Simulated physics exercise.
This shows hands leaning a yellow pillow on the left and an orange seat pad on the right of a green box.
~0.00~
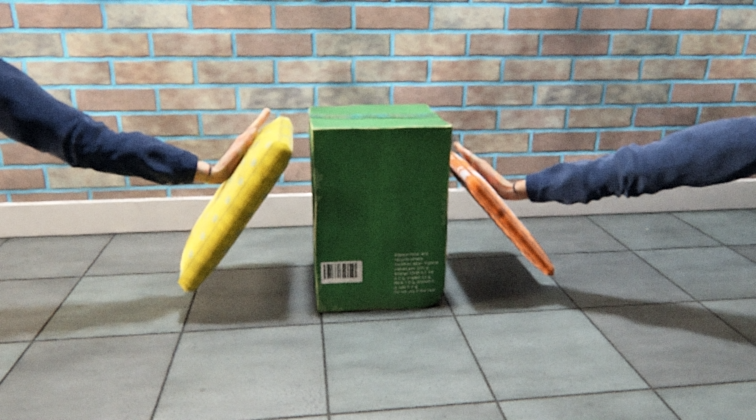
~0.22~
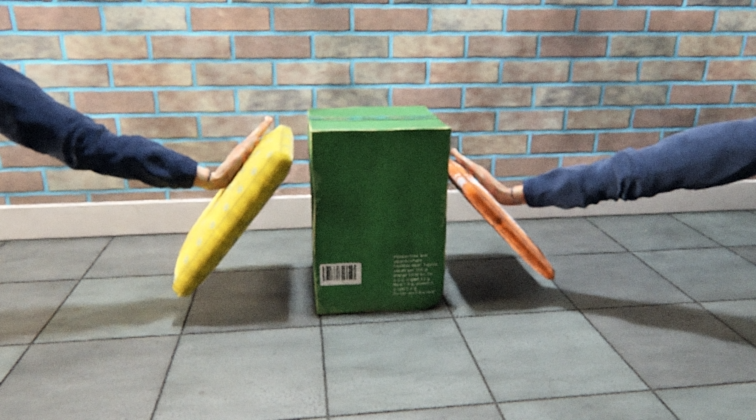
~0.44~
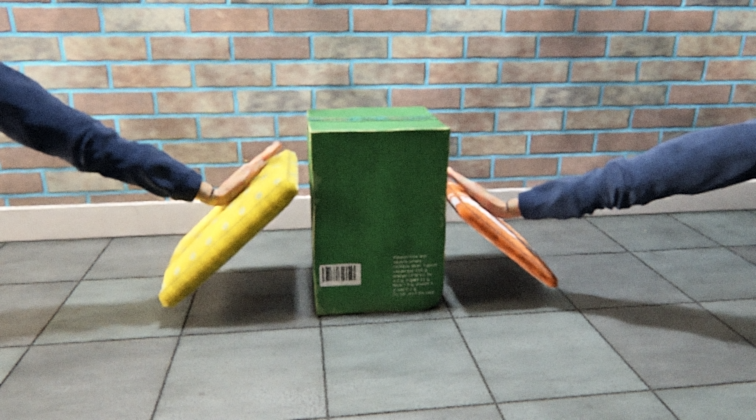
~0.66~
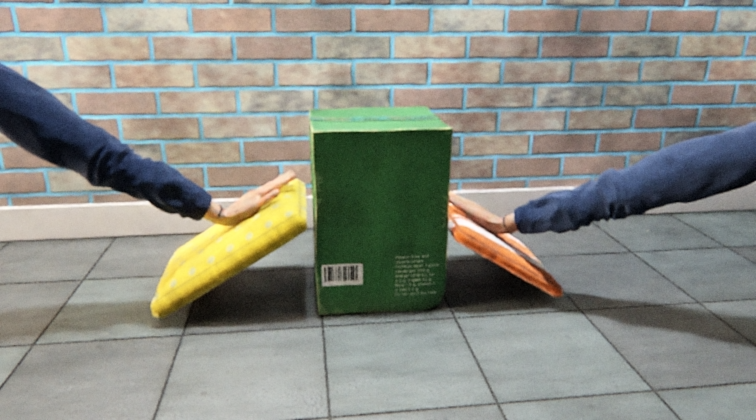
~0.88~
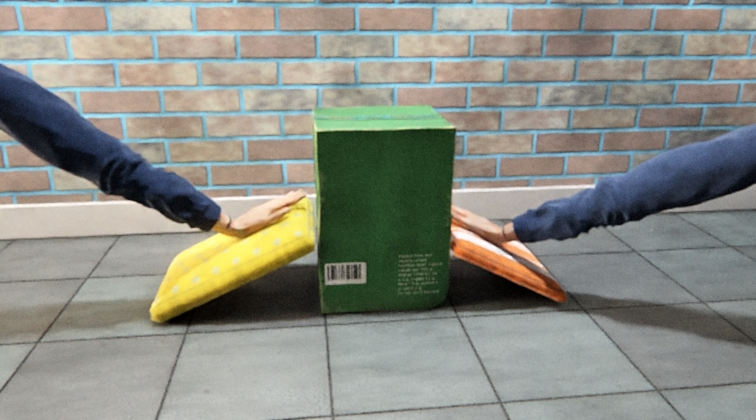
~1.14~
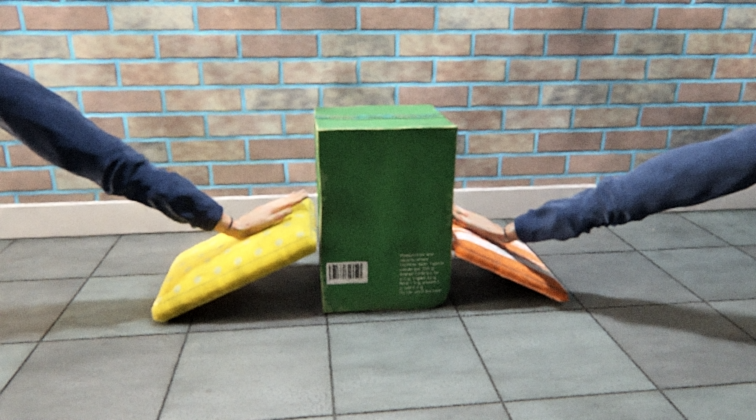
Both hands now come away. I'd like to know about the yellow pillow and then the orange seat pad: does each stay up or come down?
I'd say the yellow pillow comes down, the orange seat pad comes down.
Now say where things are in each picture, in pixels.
In the first frame, pillow foot (188, 287), head (285, 148); seat pad foot (550, 272), head (474, 184).
In the second frame, pillow foot (181, 292); seat pad foot (550, 276).
In the third frame, pillow foot (167, 303); seat pad foot (554, 284).
In the fourth frame, pillow foot (158, 312); seat pad foot (559, 293).
In the fifth frame, pillow foot (156, 316); seat pad foot (563, 298).
In the sixth frame, pillow foot (158, 316), head (313, 245), at a low slant; seat pad foot (565, 298), head (459, 251), at a low slant.
After 1.36 s, pillow slipping down near (237, 268); seat pad slipping down near (498, 262).
After 1.50 s, pillow flat on the floor near (236, 278); seat pad flat on the floor near (499, 269).
In the end, pillow flat on the floor near (236, 278); seat pad flat on the floor near (499, 271). The yellow pillow slips and lies down and the orange seat pad slumps to the floor.
